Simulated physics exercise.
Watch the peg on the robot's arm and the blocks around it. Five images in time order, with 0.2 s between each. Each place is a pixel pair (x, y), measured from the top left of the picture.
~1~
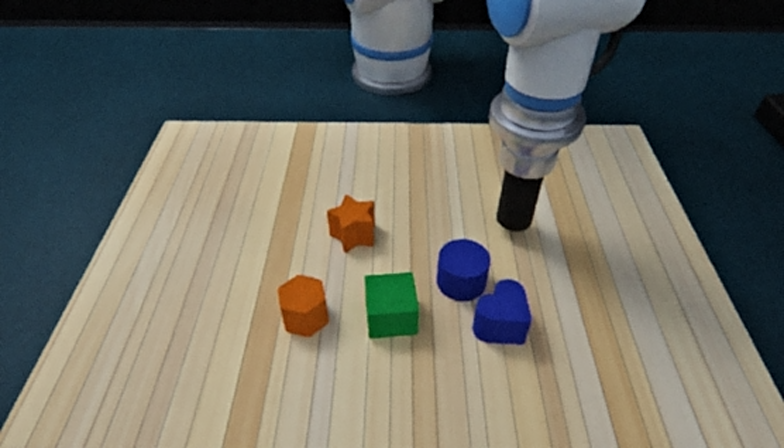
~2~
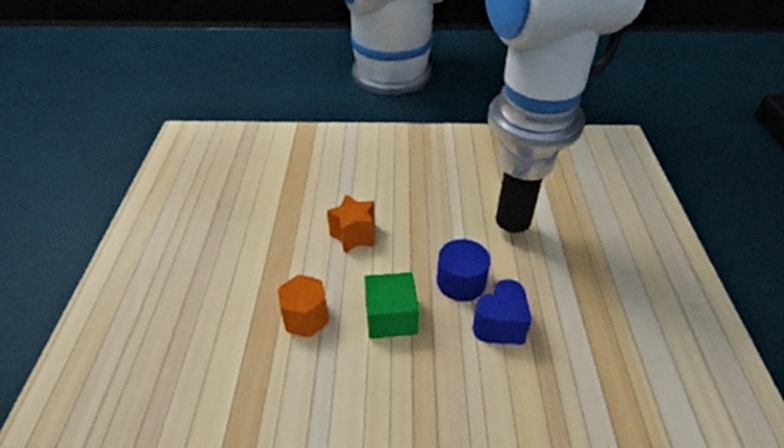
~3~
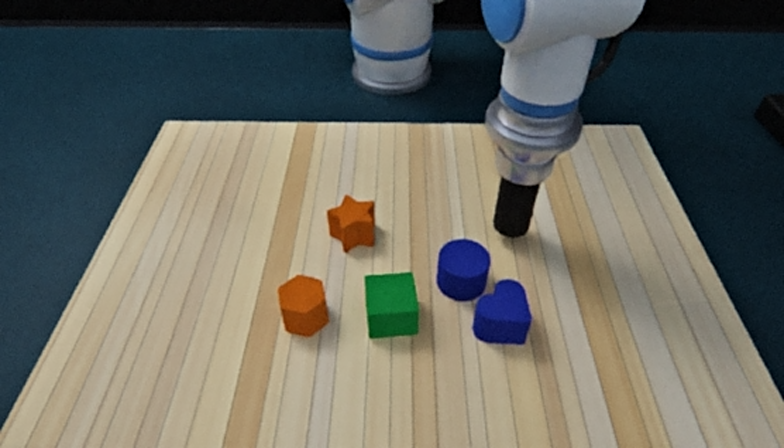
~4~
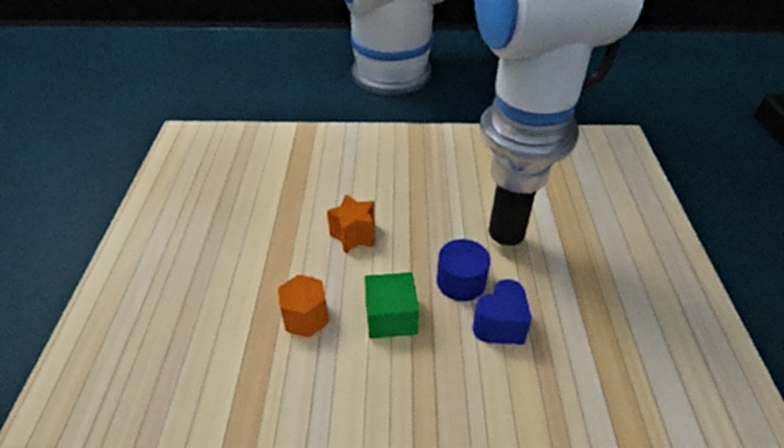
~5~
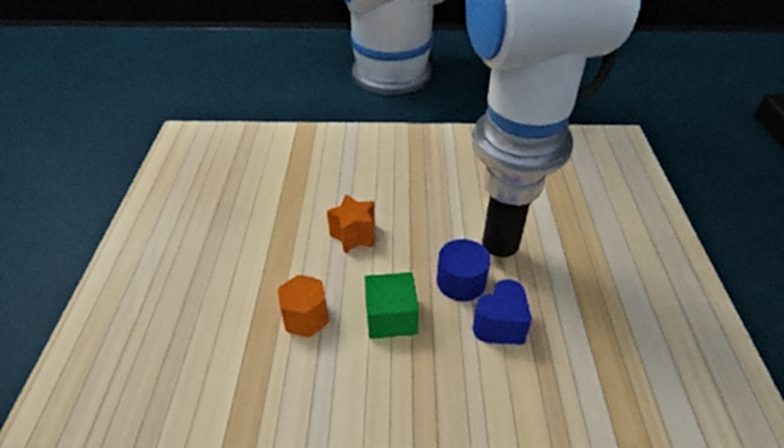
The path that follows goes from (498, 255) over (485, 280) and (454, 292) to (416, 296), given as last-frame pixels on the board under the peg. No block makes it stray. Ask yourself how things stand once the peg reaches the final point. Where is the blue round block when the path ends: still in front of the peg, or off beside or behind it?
Most likely the blue round block stays ahead.
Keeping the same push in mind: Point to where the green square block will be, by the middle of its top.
Its top middle is near (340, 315).
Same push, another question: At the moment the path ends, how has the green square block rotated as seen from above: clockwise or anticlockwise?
Top view: Counterclockwise.
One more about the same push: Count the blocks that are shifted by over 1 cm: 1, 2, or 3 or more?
Two will move.
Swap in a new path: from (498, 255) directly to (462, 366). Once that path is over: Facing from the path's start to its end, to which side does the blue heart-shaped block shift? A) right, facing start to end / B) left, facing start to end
My answer is option B.
What follows on the original path. One third of the way, peg at (487, 269); blue round block at (447, 269).
Two thirds of the way, peg at (454, 281); green square block at (366, 300), turned 35° anticlockwise; blue round block at (410, 275).
At the end, peg at (417, 285); green square block at (340, 315), turned 50° anticlockwise; blue round block at (370, 278); blue heart-shaped block not moved.
